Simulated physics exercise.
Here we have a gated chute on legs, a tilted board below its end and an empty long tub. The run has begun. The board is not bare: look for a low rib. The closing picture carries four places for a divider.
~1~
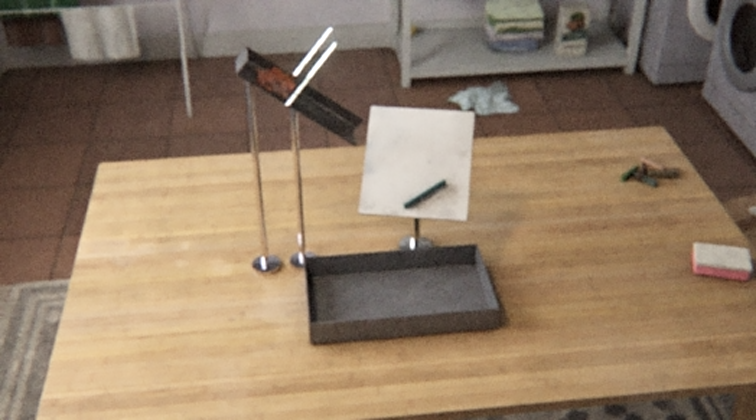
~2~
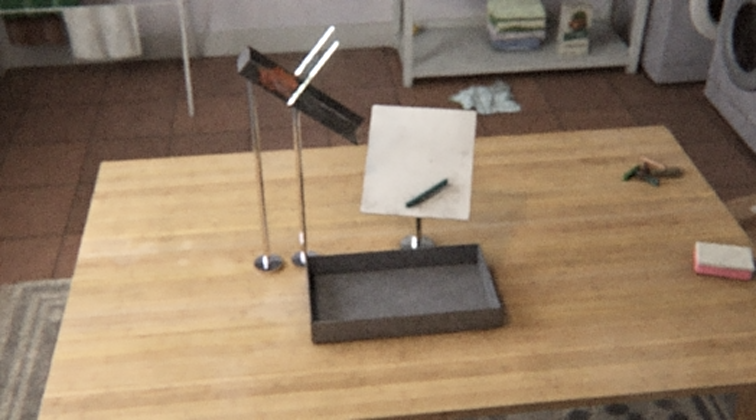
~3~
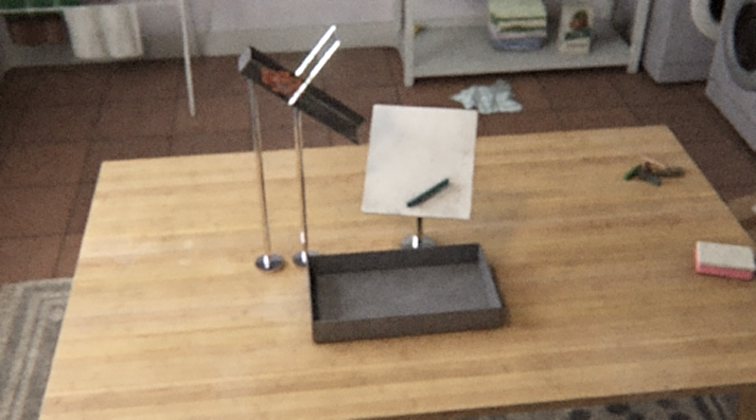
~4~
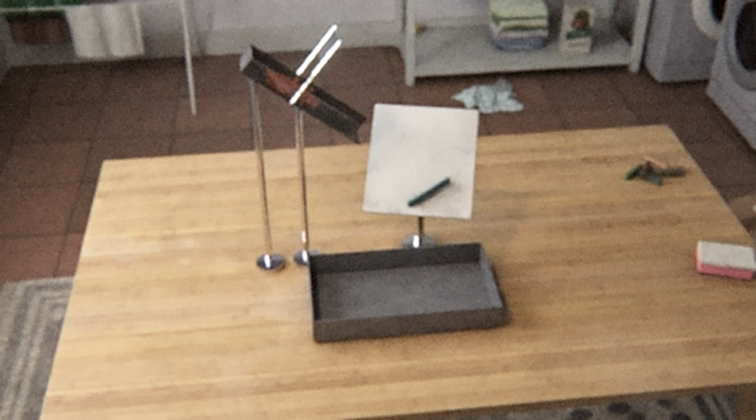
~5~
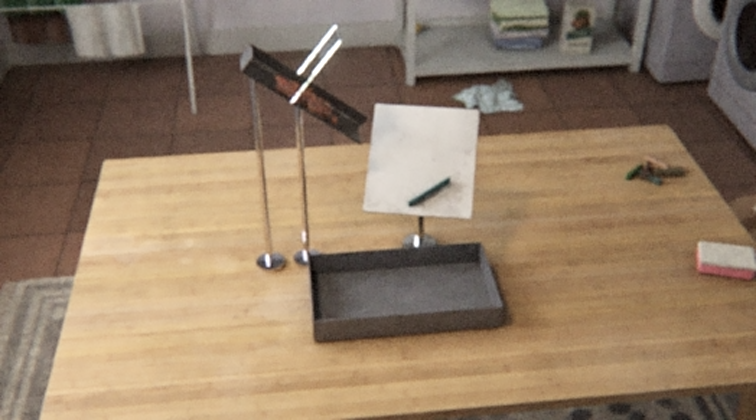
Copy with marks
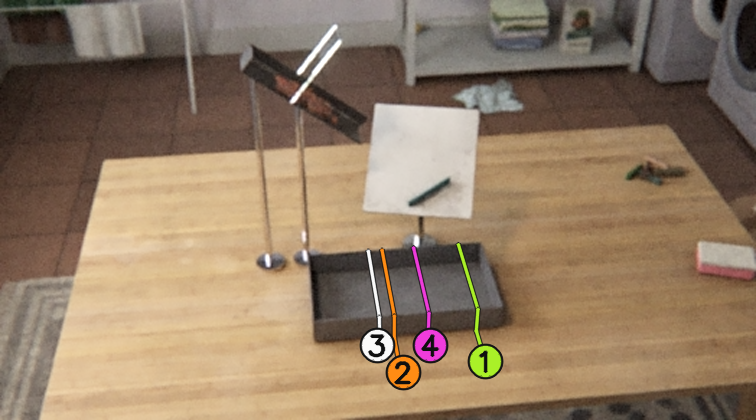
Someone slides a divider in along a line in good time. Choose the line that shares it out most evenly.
2 works best here.
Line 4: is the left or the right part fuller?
The left side.
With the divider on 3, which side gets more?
Right.
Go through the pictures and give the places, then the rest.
The first frame shows load behind the gate at (279, 84), clay pellets; lip of the chute at (355, 139), sloping fairly steeply.
The second frame shows middle of the board at (419, 161), tilted fairly steeply; middle of its low edge at (414, 216); of its high edge at (424, 108).
The third frame shows front corners of the tub at (312, 322) and (501, 307), empty; front of the load at (299, 98).
The fourth frame shows middle of the load at (295, 90); its front at (317, 101), about a quarter of the way to the lip; rib from (449, 178) to (408, 203).
The fifth frame shows middle of the load at (304, 99); its front at (334, 117), about two thirds of the way to the lip.
On the marked copy, line 1 crosses the front rim at (477, 308); line 2 crosses the front rim at (394, 315); line 3 crosses the front rim at (379, 316); line 4 crosses the front rim at (428, 312).
Choosing 1, of what is caught, all on the left of the divider, none on the right.
Choosing 2, of what is caught, about a third on the left of the divider, about two thirds on the right.
Choosing 3, of what is caught, a small part on the left of the divider, nearly all on the right.
Choosing 4, of what is caught, nearly all on the left of the divider, a small part on the right.
